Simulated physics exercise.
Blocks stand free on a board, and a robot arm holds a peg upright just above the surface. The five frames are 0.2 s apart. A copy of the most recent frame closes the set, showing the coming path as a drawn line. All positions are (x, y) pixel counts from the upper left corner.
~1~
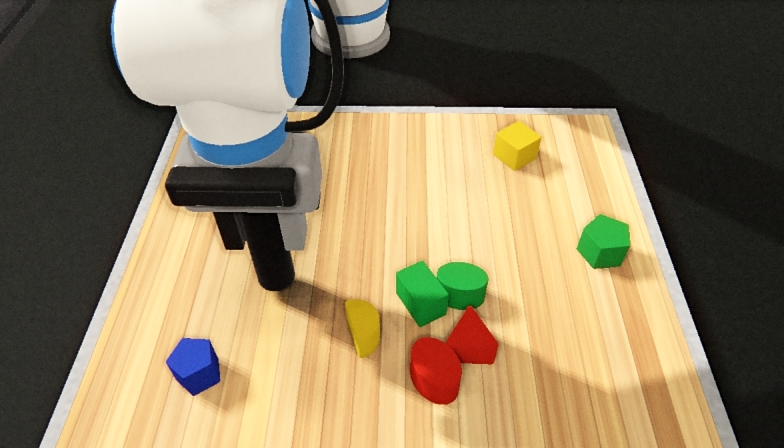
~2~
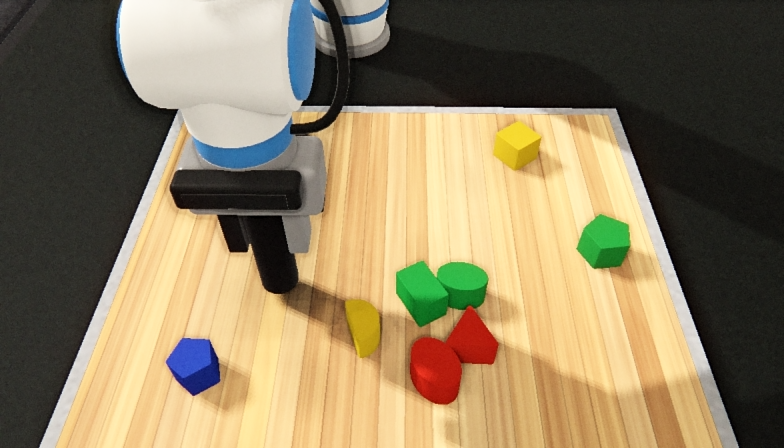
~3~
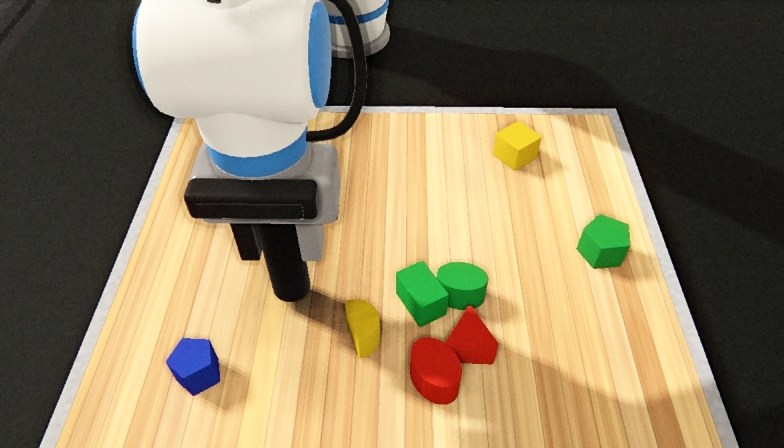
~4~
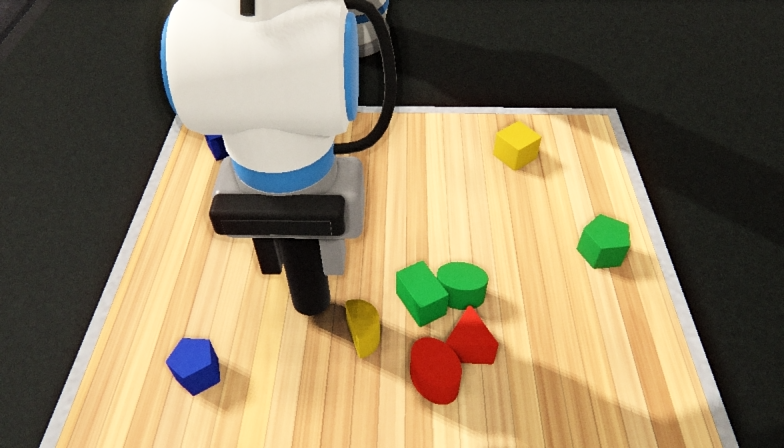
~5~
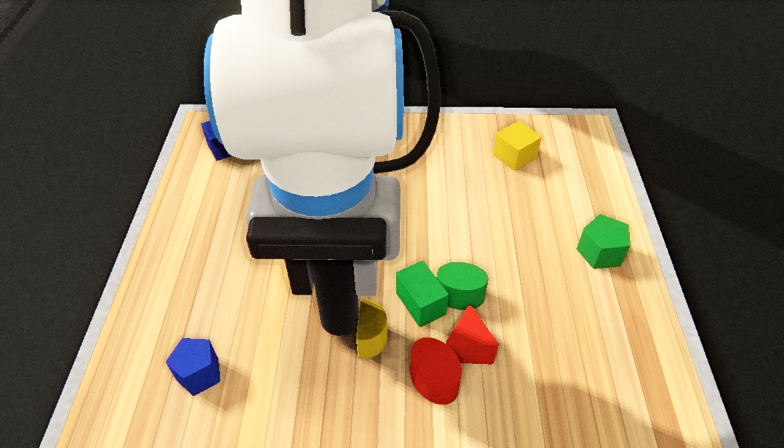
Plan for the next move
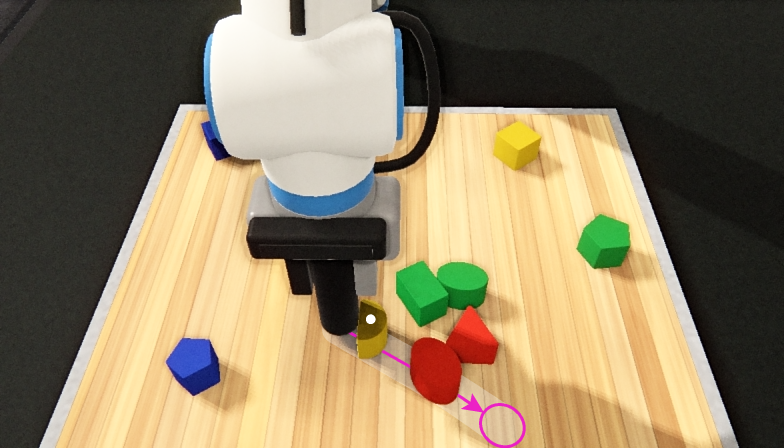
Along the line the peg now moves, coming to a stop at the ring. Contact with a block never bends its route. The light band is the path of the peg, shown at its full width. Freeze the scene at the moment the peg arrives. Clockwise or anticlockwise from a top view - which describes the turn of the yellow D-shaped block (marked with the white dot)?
Verdict: Counterclockwise.
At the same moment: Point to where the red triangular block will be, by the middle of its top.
Located at (498, 328).
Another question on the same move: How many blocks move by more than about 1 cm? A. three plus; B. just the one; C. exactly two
A (three plus)
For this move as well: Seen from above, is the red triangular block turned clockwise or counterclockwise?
Overhead view: Anti-clockwise.
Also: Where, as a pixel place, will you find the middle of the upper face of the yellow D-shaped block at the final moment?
I'd say the yellow D-shaped block ends with its top centre at (503, 365).
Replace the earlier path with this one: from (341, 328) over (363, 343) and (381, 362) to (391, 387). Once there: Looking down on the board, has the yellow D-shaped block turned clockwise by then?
I'd say no.
The drawn path runs in a line from (341, 328) to (502, 425); the dot is on the yellow D-shaped block.
On the path given first. One third of the way, peg (392, 348); yellow D-shaped block (426, 343); red oval (459, 375), turned 20° clockwise.
Two thirds of the way, peg (448, 381); yellow D-shaped block (482, 361), turned 20° anticlockwise; red oval (501, 404), turned 85° clockwise; red triangular block (494, 328), turned 65° anticlockwise.
At the end, peg (505, 418); yellow D-shaped block (503, 365), turned 55° anticlockwise; green rectangle not moved; red oval (553, 435), turned 105° clockwise; red triangular block (498, 328), turned 85° anticlockwise.
